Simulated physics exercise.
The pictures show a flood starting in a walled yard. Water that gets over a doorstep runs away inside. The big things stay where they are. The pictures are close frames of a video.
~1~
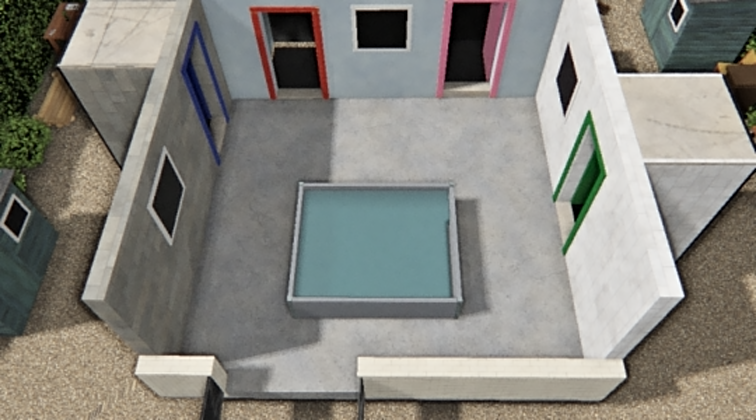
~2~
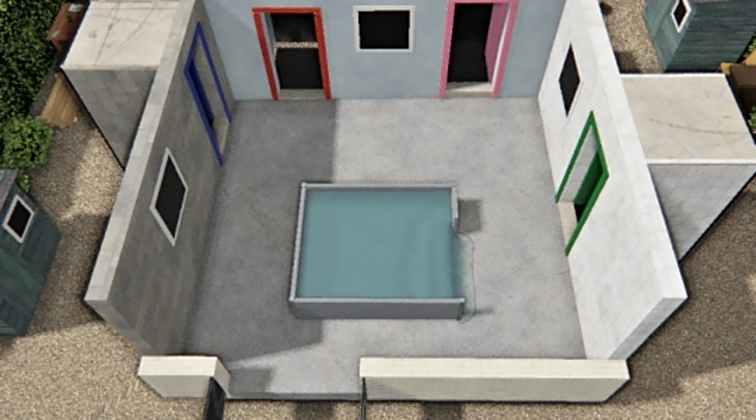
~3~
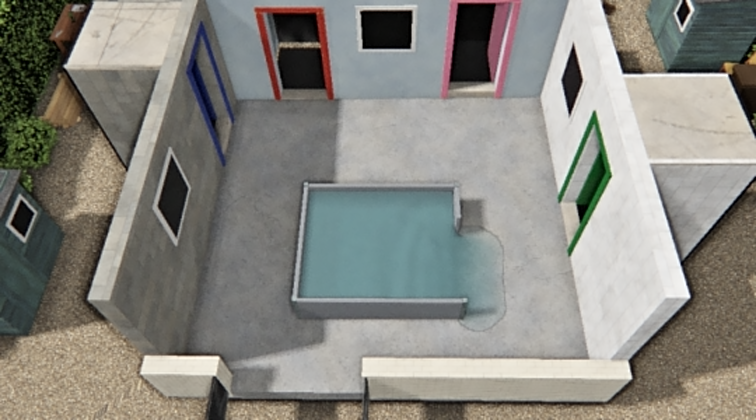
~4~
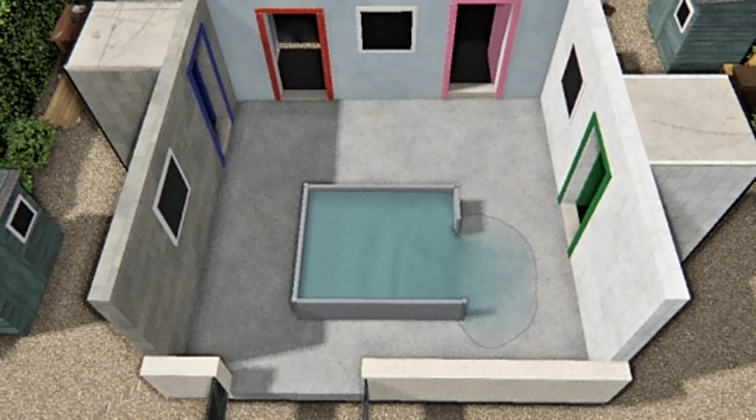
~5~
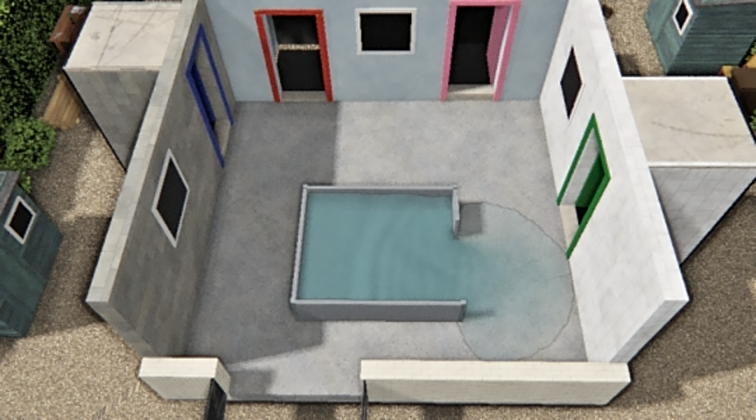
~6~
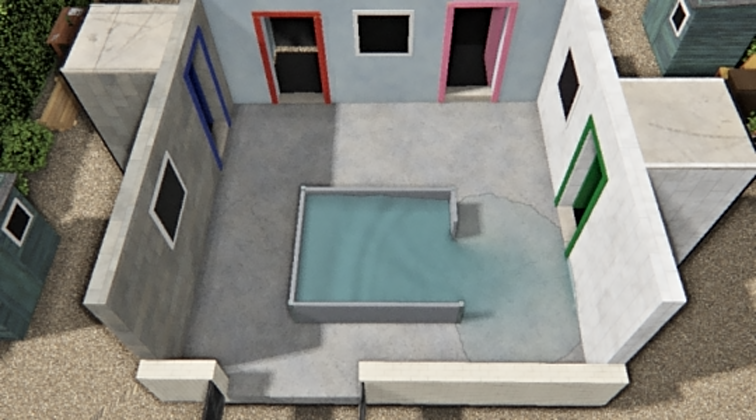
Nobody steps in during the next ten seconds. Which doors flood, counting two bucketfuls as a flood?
In the end: The pink door holds within the limit; the red door holds within the limit; the blue door holds within the limit; the green door floods.
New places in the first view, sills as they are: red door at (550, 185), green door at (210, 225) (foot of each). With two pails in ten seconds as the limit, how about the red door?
One by one: Red door passes that mark.
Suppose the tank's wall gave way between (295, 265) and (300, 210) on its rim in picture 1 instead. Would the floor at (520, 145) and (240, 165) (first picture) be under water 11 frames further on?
In that order: Clear, awash.
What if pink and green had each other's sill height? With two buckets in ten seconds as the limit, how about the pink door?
My reading: Pink door passes that mark.
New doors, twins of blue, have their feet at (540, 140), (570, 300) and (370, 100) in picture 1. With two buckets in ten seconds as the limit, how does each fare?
One after the other: Takes less, takes more, is under.
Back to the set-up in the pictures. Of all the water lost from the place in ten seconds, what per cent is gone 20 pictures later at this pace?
Roughly 45 per cent.
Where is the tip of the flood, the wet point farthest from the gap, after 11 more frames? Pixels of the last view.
Close to (540, 136).
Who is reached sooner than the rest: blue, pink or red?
That is the door marked pink.
A moment on, water covers 20 % of the floor; the pink door not reached, the red door not reached, the blue door not reached, the green door over two buckets in.
Next, water covers 20 % of the floor; the pink door not reached, the red door not reached, the blue door not reached, the green door far over two buckets in.
Then, water covers 45 % of the floor; the pink door wet at the sill, nothing in, the red door not reached, the blue door not reached, the green door far over two buckets in.
Later, water covers 75 % of the floor; the pink door wet at the sill, nothing in, the red door wet at the sill, nothing in, the blue door not reached, the green door far over two buckets in.
In the end, water covers 95 % of the floor; the pink door wet at the sill, nothing in, the red door under two buckets in, the blue door wet at the sill, nothing in, the green door far over two buckets in.
